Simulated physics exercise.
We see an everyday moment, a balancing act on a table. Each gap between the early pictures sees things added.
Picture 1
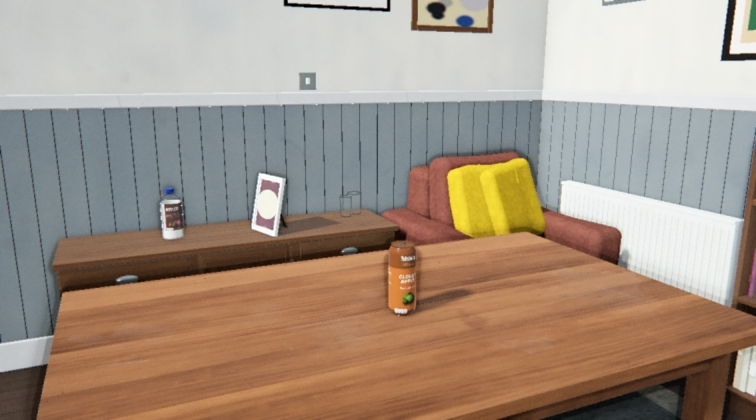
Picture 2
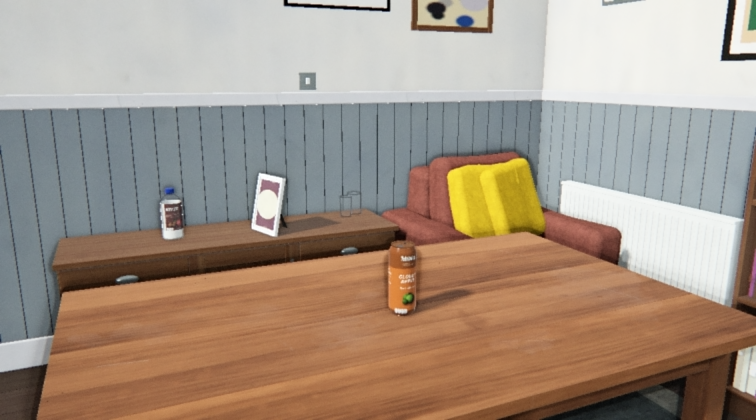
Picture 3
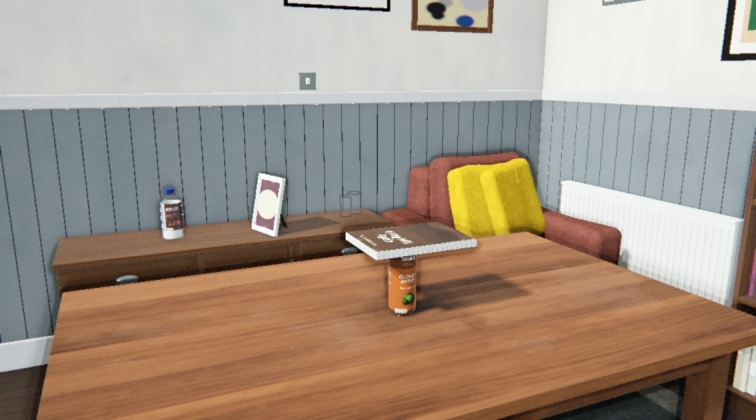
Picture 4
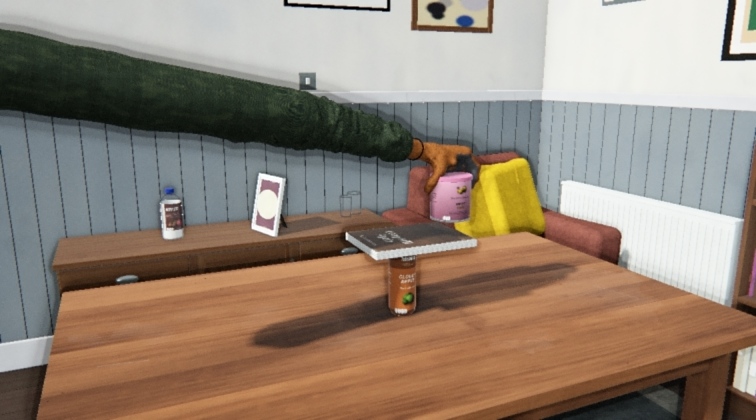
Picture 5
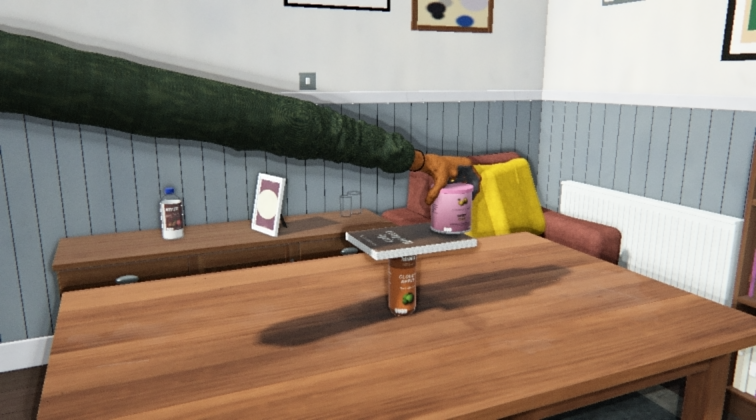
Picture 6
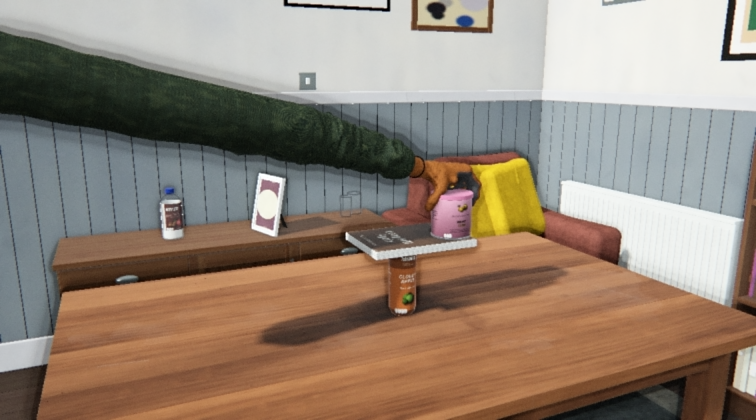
In a living room, a small orange-labelled bottle stood on a wooden table, and a brown book appeared flat on top of it. Then a green-sleeved arm lowered a pink tin onto the book's right side.
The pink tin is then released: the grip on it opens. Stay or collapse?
My guess is the stack won't stay standing.
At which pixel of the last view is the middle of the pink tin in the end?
It ends up close to (491, 289).
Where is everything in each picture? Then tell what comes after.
In the first picture, the last thing is not in view yet.
In the second picture, the last thing is not in view yet.
In the third picture, the last thing is not in view yet; brown book (410, 239).
In the fourth picture, coming down; pink tin (450, 196); brown book (410, 239).
In the fifth picture, coming down; pink tin (452, 208); brown book (410, 239).
In the sixth picture, in place under the hand; pink tin (451, 214); brown book (410, 239).
Then, 0.40 s later than the last frame, pink tin now fallen; brown book on its side.
Then, 0.50 s later than the last frame, brown book now fallen.
When it is over, fallen, brown book and pink tin; orange can as before. End places, in pixels of the last picture, pink tin near (491, 289). The stack loses its balance.
